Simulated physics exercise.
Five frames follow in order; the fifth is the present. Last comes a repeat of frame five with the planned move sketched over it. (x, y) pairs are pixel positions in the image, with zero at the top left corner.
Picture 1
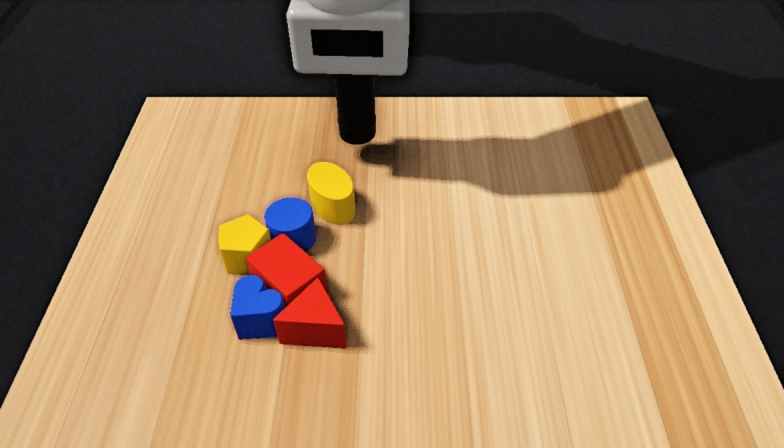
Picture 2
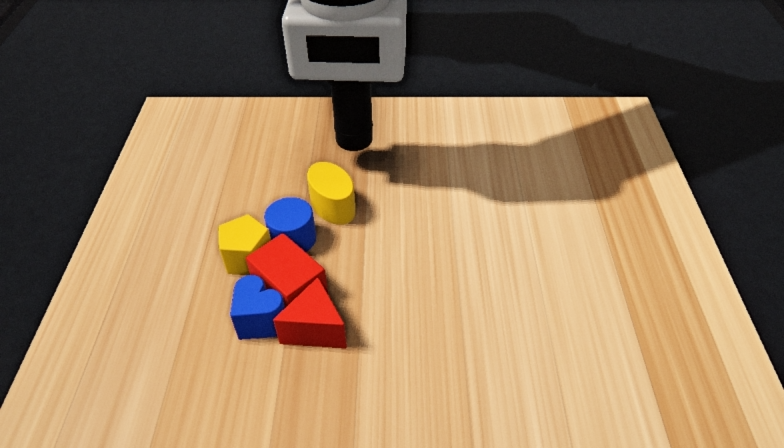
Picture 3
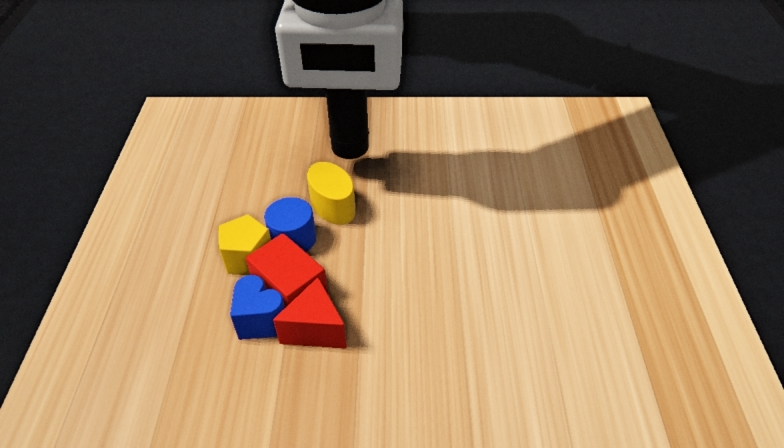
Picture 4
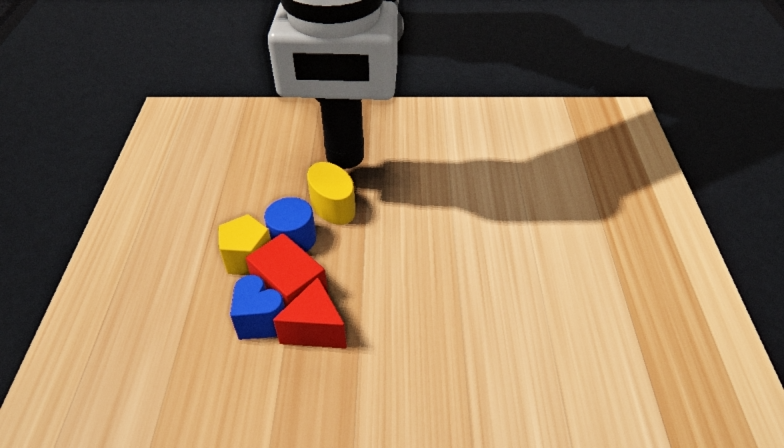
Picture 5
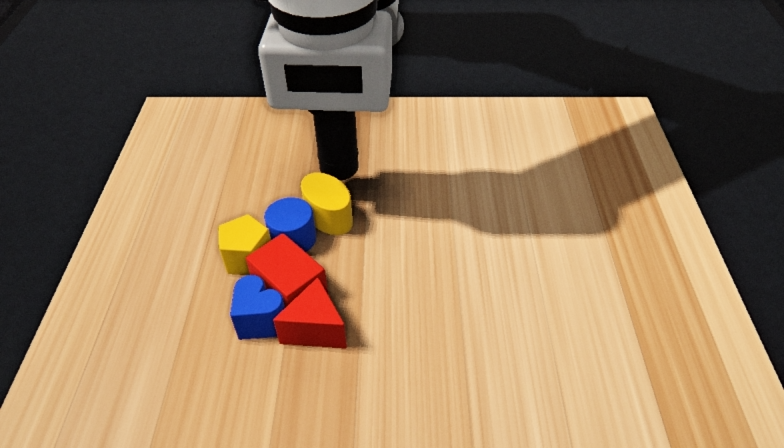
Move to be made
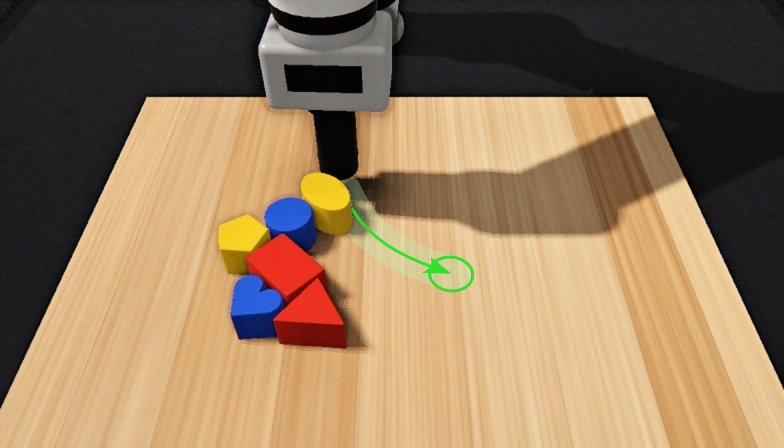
On a wooden table, a robot arm moves nearer and nudges the yellow oval slightly.
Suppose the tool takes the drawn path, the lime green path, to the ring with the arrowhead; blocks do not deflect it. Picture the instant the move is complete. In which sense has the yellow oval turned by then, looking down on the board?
It ends up turned clockwise.
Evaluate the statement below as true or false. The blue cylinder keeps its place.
The statement is false.
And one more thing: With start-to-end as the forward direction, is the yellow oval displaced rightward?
The answer is yes.
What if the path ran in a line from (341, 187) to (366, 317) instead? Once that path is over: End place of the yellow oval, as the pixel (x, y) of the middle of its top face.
The spot you're after is about (316, 311) in the image.
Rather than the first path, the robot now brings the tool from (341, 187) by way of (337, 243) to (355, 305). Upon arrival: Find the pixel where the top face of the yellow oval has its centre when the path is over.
It ends at (332, 322).
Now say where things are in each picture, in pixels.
Tool's lower end (358, 134); yellow pentagon (241, 233); red oblong (285, 263); blue cylinder (288, 213); yellow oval (330, 179), in the first picture.
Tool (354, 141); blocks still, in the second picture.
Tool (350, 148); blocks still, in the third picture.
Tool (345, 158); blocks still, in the fourth picture.
Tool (339, 169); yellow pentagon (241, 233); red oblong (285, 263); blue cylinder (288, 213); yellow oval (325, 190), in the fifth picture.
Drawn move, from (341, 187) via (361, 222) and (399, 252), ending at (451, 274).
The first path, step by step. One third of the way, tool (361, 204); yellow pentagon (233, 233); red oblong (278, 266), turned 20° anticlockwise; blue cylinder (285, 225); yellow oval (332, 225), turned 30° clockwise.
Two thirds of the way, tool (399, 234); yellow pentagon (233, 233); red oblong (278, 266), turned 20° anticlockwise; blue cylinder (285, 225); yellow oval (332, 227), turned 30° clockwise.
At the end, tool (453, 255); yellow pentagon (233, 233); red oblong (278, 266), turned 20° anticlockwise; blue cylinder (285, 225); yellow oval (332, 227), turned 30° clockwise.
